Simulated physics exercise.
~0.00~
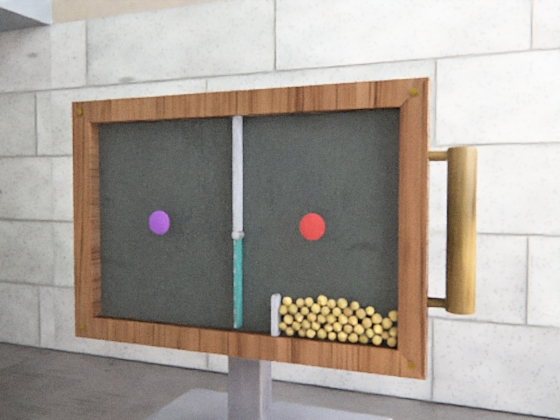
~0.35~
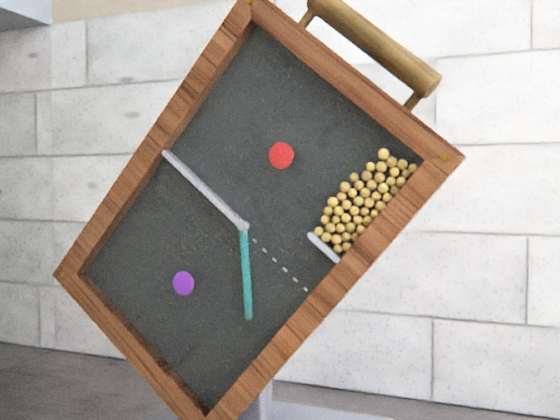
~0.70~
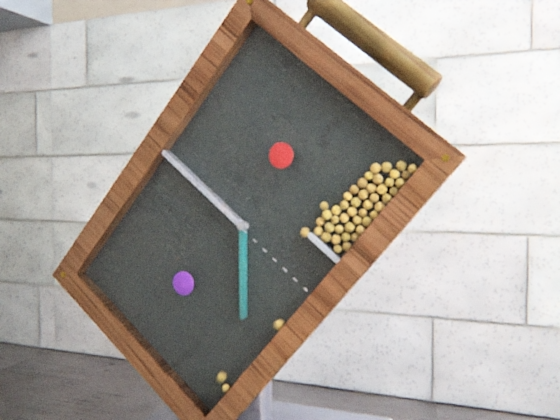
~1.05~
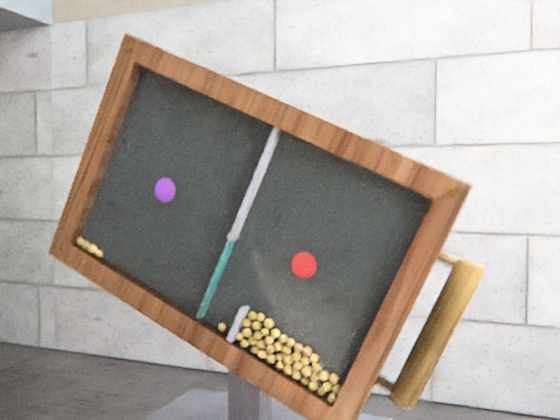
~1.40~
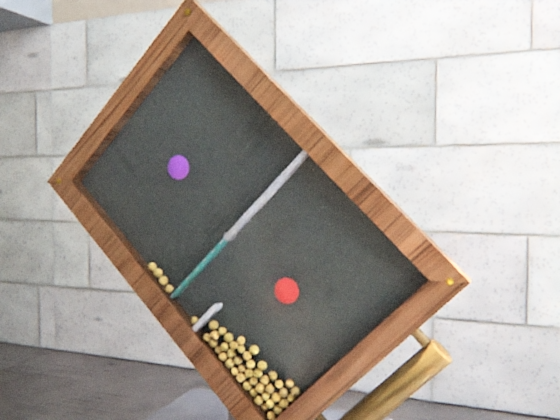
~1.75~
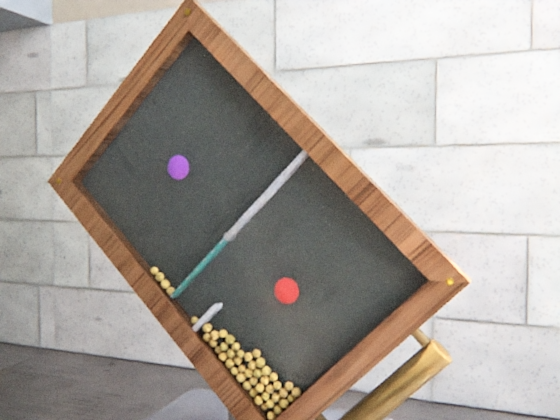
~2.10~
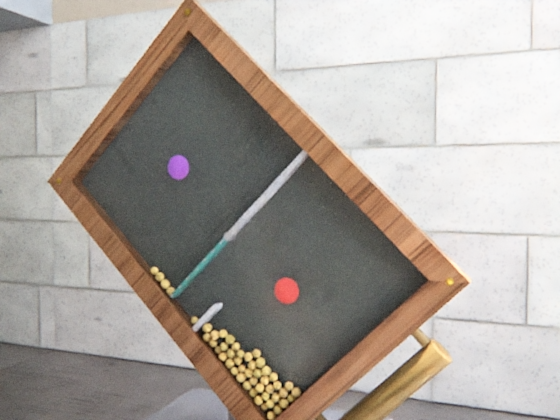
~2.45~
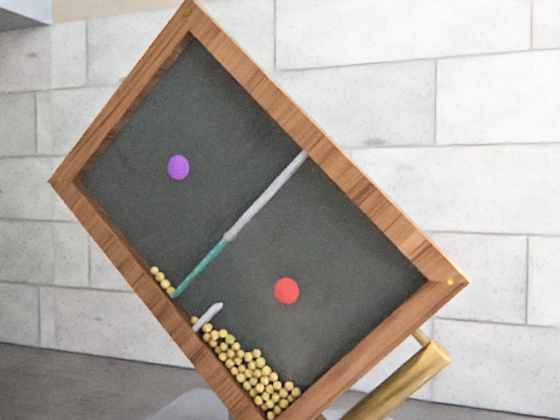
A wooden-framed case of small yellowish balls tipped anticlockwise, and a few rolled past the hanging turquoise flap to the purple side. It then swung back clockwise past level and stopped tilted, flap shut, with most balls still on the red side.
